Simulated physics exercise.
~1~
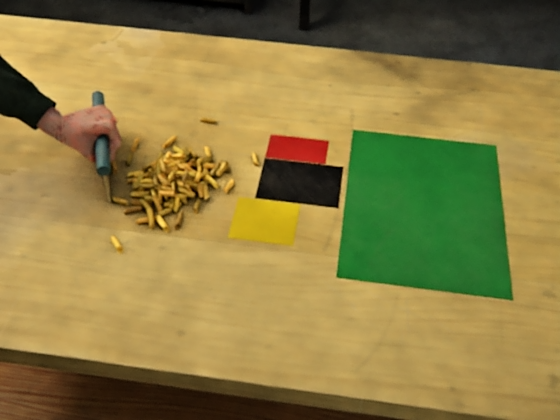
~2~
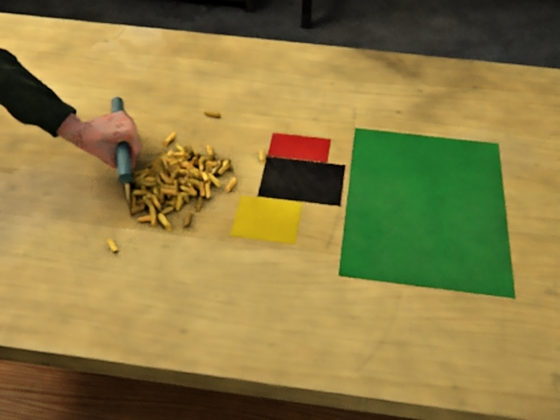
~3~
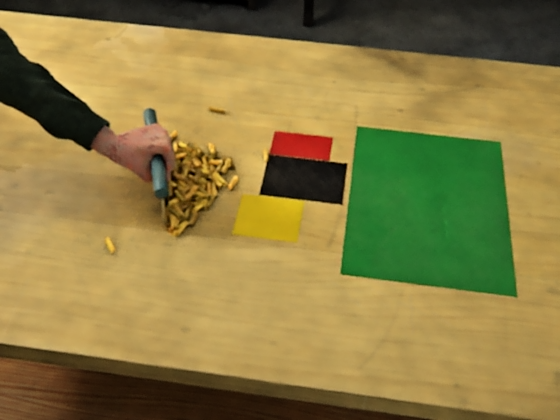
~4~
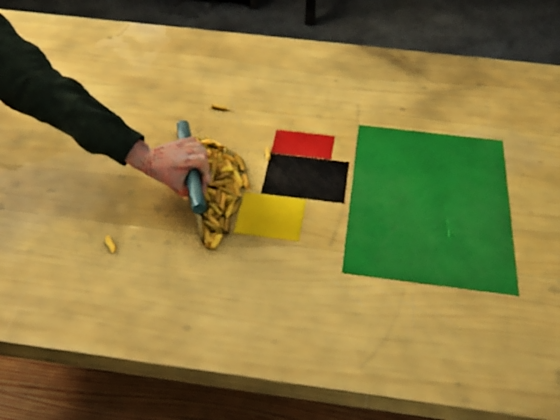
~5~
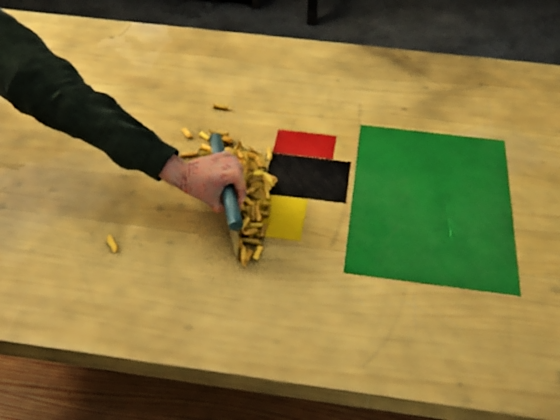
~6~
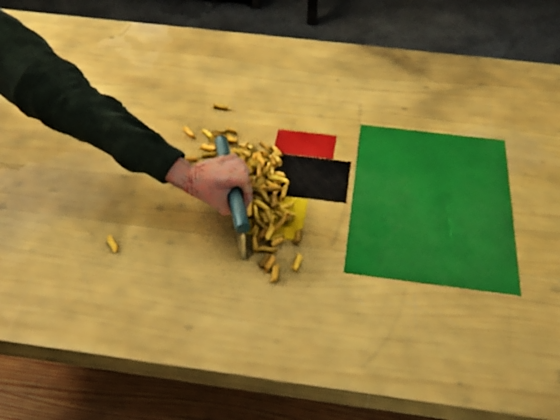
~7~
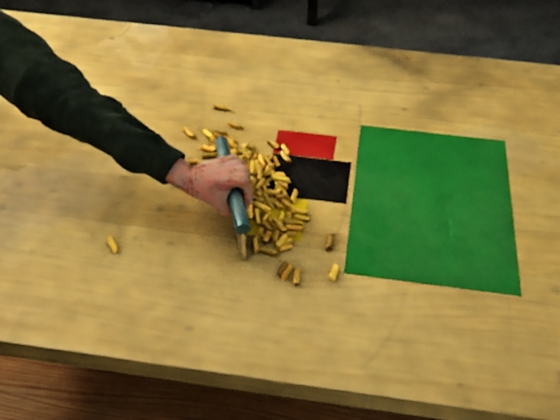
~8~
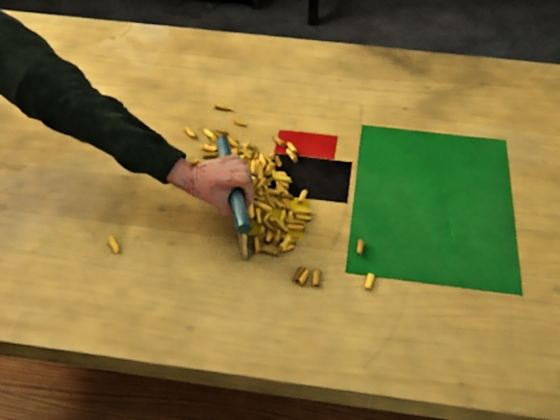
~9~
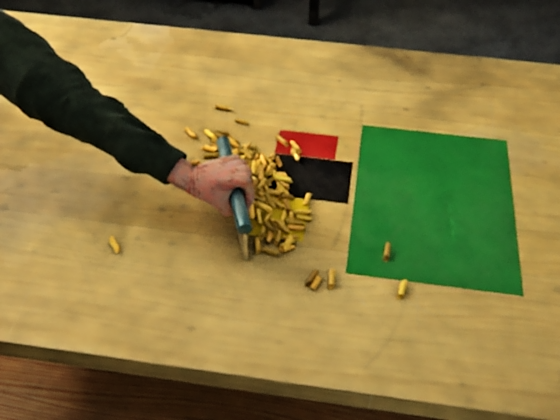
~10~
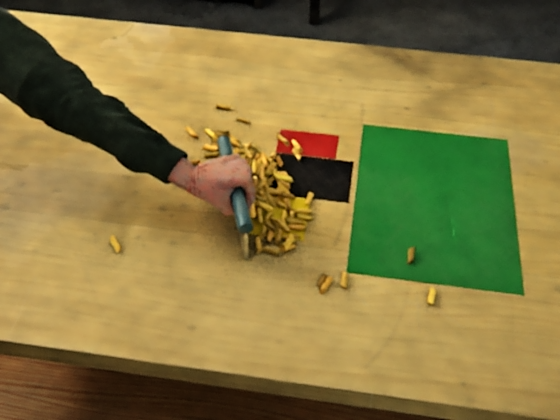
A hand pushed a heap of dry pasta to the right across a wooden table with a scraper, then stopped as the heap spread partly over the yellow and black sheets and a few stray pieces slid on toward the green one.
